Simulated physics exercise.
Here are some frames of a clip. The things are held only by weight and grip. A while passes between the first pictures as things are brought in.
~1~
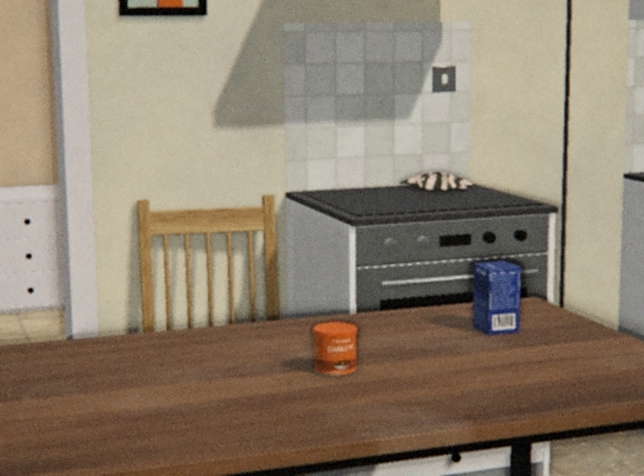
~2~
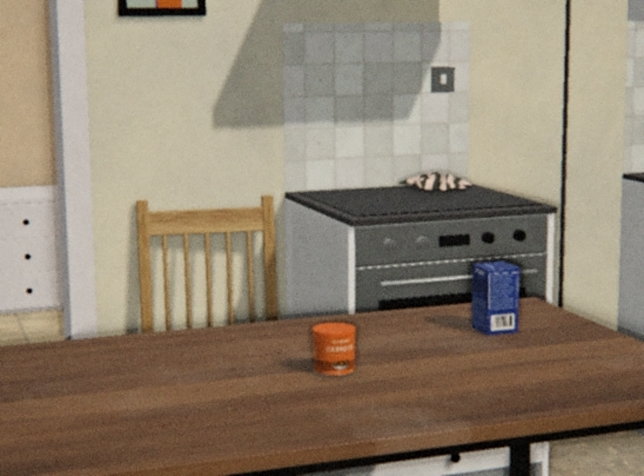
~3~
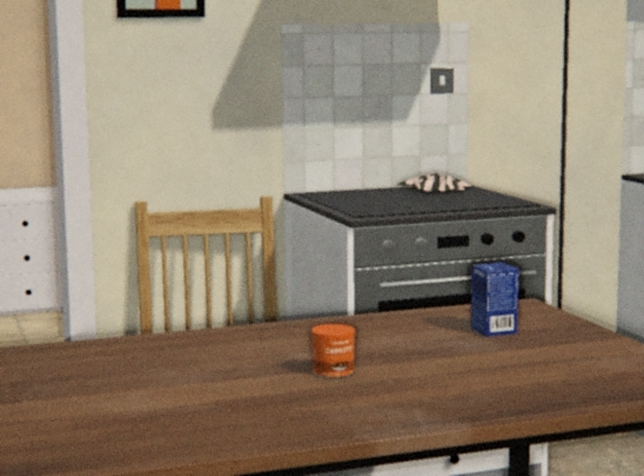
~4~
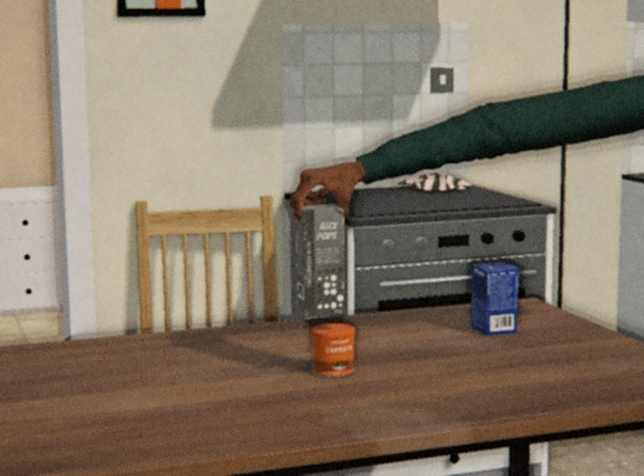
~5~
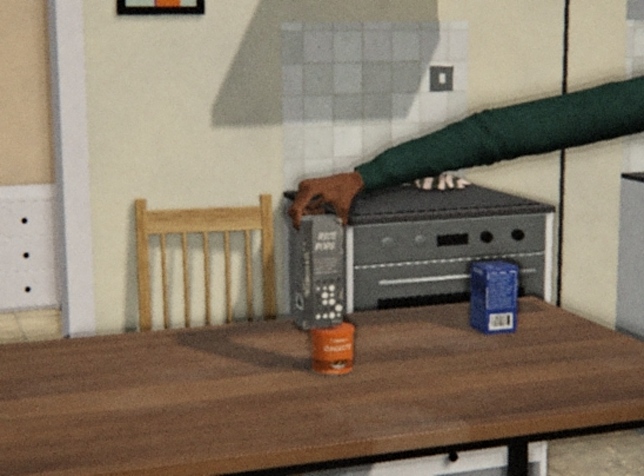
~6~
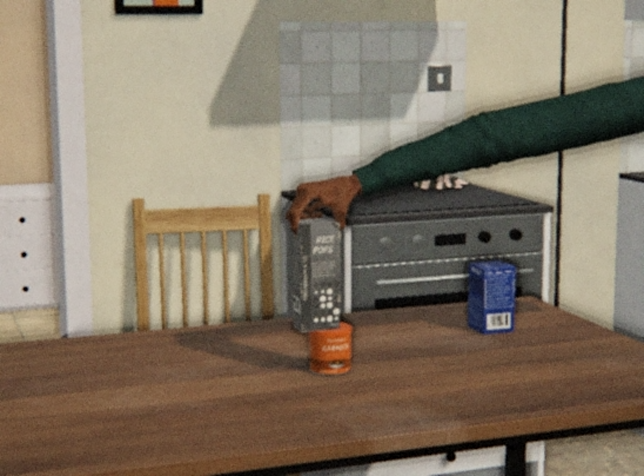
In a kitchen, an orange tub and a blue carton sat on a wooden table, then a hand in a green sleeve brought in a grey carton and lowered it slightly behind the tub.
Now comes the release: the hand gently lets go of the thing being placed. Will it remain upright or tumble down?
It is going to rest securely.
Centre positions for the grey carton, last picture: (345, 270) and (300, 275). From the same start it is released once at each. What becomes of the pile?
Stays standing, then topples over.
Then, 0.20 s later than the last frame, all is still.
Then, 0.40 s later than the last frame, grey carton resting near (316, 275).
When it is over, all 3 as before. End places, in pixels of the last picture, grey carton near (316, 275). The pile keeps its balance.
